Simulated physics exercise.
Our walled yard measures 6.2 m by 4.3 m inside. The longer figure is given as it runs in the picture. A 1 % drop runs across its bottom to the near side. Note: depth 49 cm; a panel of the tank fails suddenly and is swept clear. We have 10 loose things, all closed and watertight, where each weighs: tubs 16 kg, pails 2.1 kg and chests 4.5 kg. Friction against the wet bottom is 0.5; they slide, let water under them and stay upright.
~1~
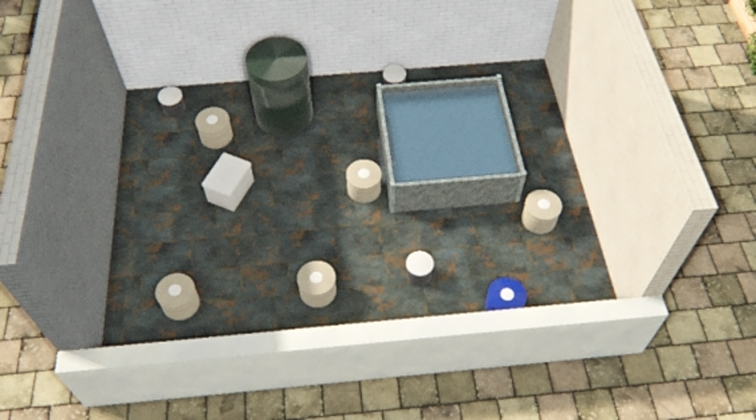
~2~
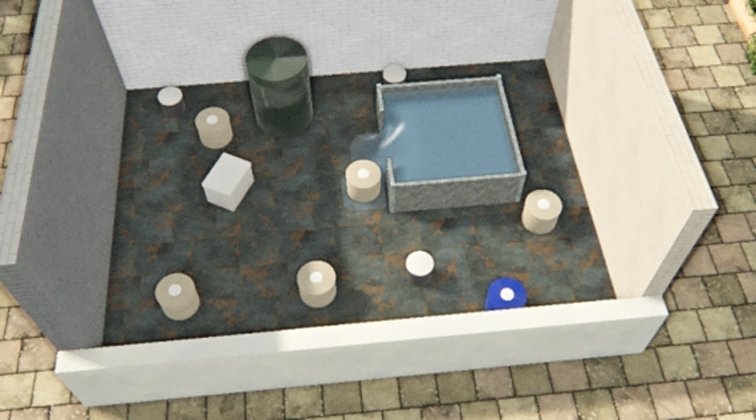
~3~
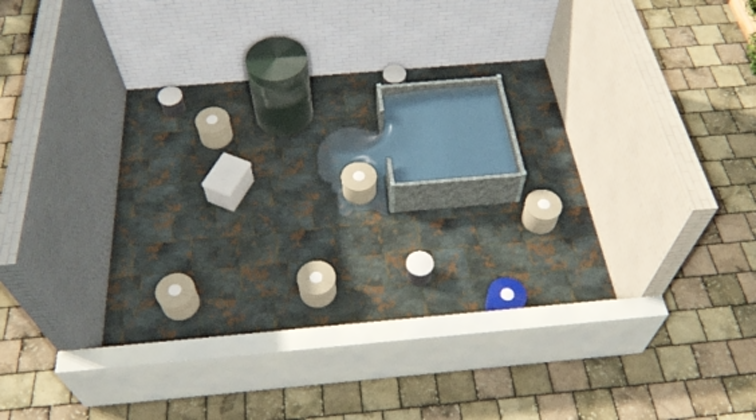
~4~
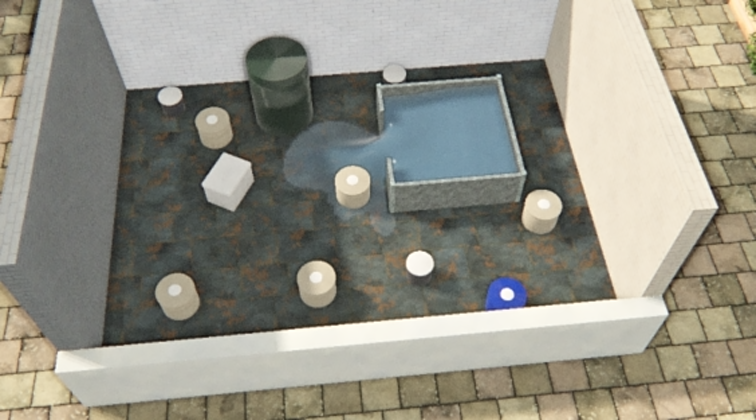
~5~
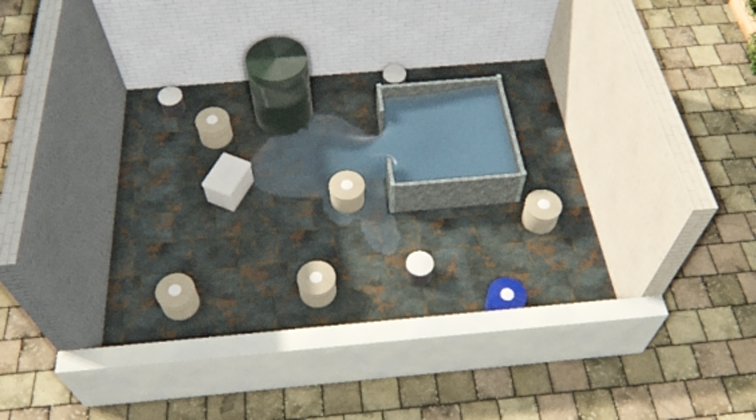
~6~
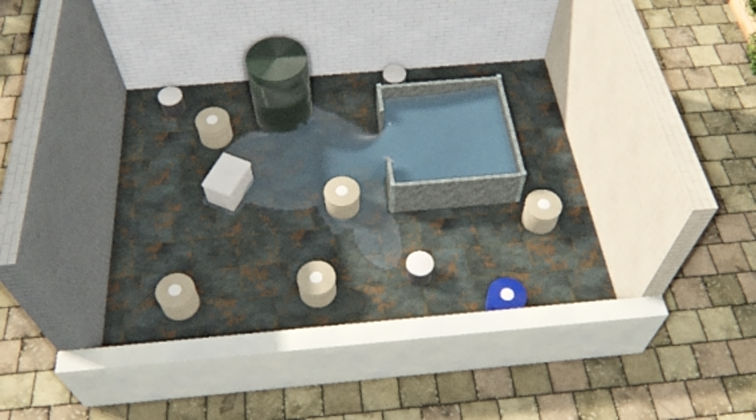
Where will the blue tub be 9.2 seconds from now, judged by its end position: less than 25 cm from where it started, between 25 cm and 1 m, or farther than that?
Steady.
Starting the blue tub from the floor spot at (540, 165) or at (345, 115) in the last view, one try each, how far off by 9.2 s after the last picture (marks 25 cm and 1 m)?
From the first spot it does not really budge, and from the second it does not really budge.
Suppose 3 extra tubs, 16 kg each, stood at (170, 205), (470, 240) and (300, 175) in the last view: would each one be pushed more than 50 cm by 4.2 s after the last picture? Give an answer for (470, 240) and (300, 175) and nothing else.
First not far enough, second far enough.
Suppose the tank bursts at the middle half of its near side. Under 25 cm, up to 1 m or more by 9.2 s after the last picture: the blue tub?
My answer is that the blue tub is flushed far out.
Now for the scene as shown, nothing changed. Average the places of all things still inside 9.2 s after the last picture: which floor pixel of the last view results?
They're centred close to (389, 218).
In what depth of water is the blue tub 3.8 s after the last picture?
I'd put it at about 0 cm.
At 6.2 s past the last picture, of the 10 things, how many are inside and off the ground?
At that time, 3.
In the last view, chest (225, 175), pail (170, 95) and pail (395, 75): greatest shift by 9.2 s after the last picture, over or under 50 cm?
In sequence - crossed the line; crossed the line; crossed the line.
Then, 1.2 s after the last picture the blue tub is near (507, 294), 0.0 m from its start, aground; 1 afloat.
Then, 3.8 s after the last picture the blue tub is near (507, 294), 0.0 m from its start, aground; 2 afloat.
Then, 6.2 s after the last picture the blue tub is near (507, 294), 0.0 m from its start, aground; 3 afloat.
Then, 9.2 s after the last picture the blue tub is near (507, 294), 0.0 m from its start, aground; 4 afloat.
